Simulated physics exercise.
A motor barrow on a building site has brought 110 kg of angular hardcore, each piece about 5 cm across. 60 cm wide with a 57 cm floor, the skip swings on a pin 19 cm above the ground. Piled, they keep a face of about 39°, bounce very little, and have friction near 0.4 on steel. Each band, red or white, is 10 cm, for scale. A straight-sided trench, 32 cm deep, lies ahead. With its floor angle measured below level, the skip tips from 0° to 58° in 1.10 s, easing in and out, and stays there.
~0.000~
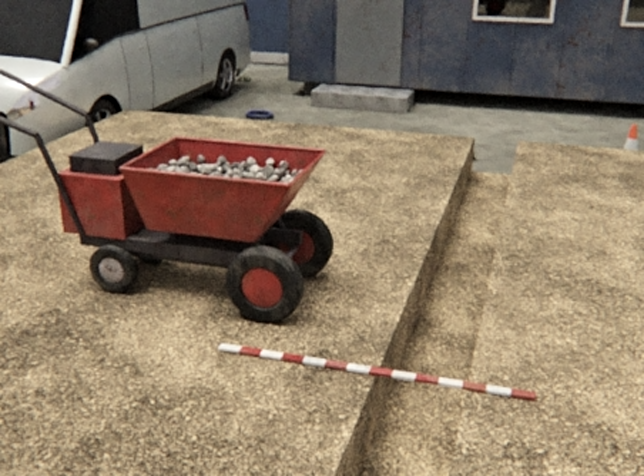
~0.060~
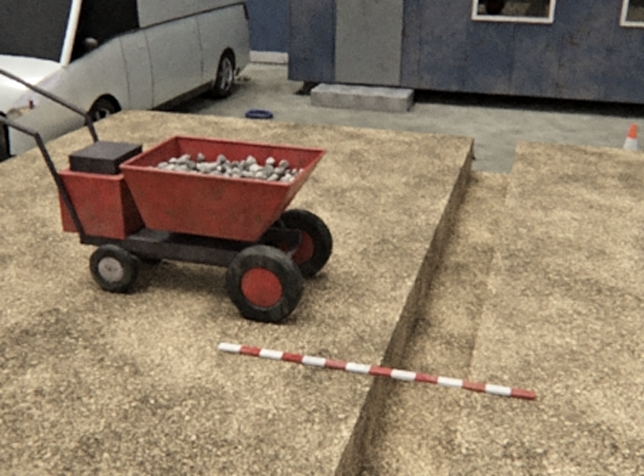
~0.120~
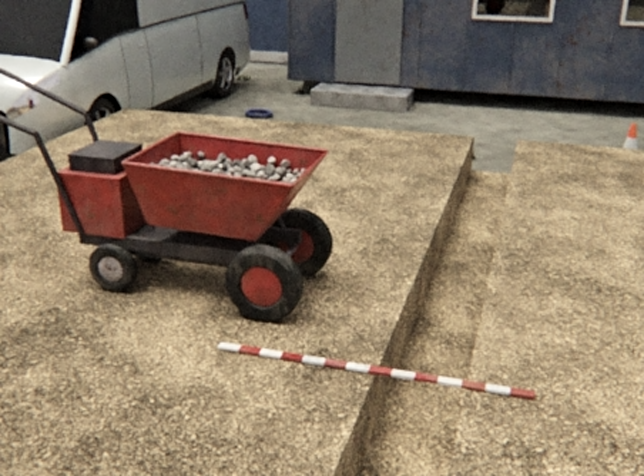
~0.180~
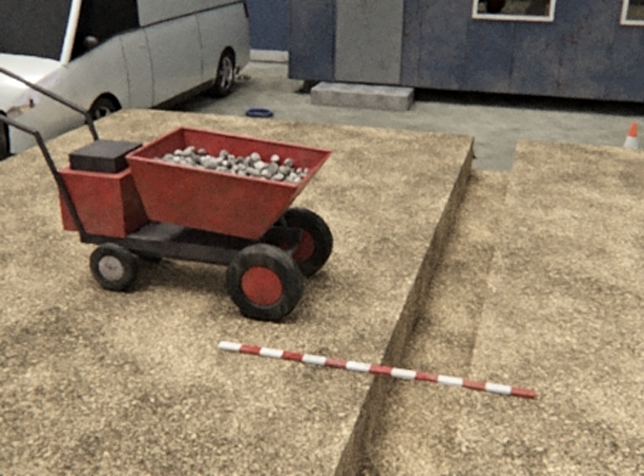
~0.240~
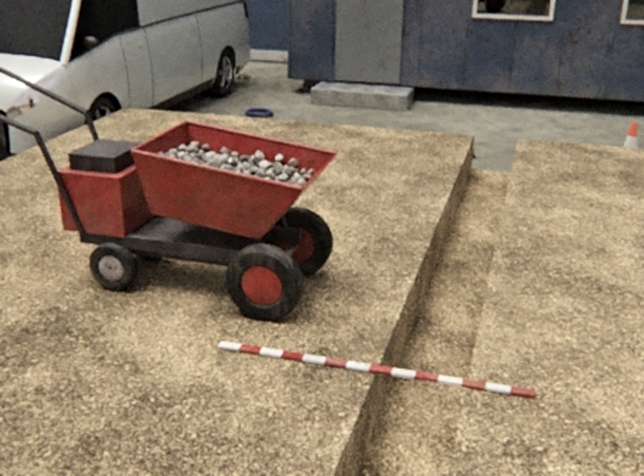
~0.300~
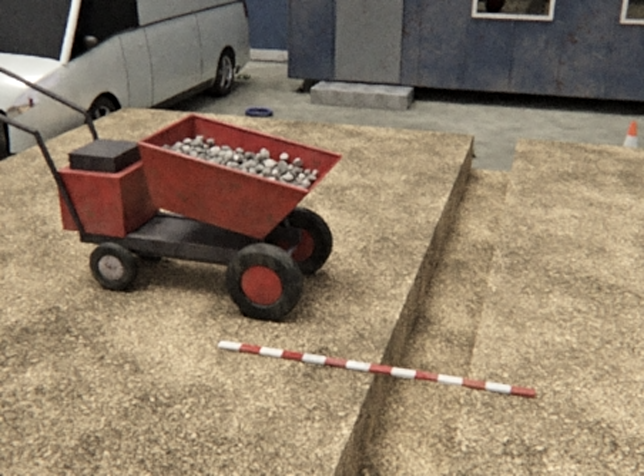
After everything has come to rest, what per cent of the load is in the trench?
I would say 13 percent.
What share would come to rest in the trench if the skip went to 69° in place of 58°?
The trench would hold about 55% of it.
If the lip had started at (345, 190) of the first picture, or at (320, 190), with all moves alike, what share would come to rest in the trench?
I'd expect some 15 per cent, then some 10.
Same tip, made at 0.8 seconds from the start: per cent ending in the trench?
Close to 20 per cent then.
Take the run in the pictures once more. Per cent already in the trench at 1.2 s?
Something like 0 in a hundred.
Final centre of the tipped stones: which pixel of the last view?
About (437, 372).
After 0.8 s the floor is at 49°; 100 % in the skip; the foremost stones are at (350, 225).
After 1.2 s the floor is at 58°; 98 % in the skip, 1 % short of the trench; the foremost stones are at (399, 282).
After 1.5 s the floor is at 58°; 92 % in the skip, 2 % short of the trench, 6 % in the trench; the foremost stones are at (465, 370).
After 3.5 s the floor is at 58°; 86 % in the skip, 1 % short of the trench, 13 % in the trench; the foremost stones are at (468, 383).
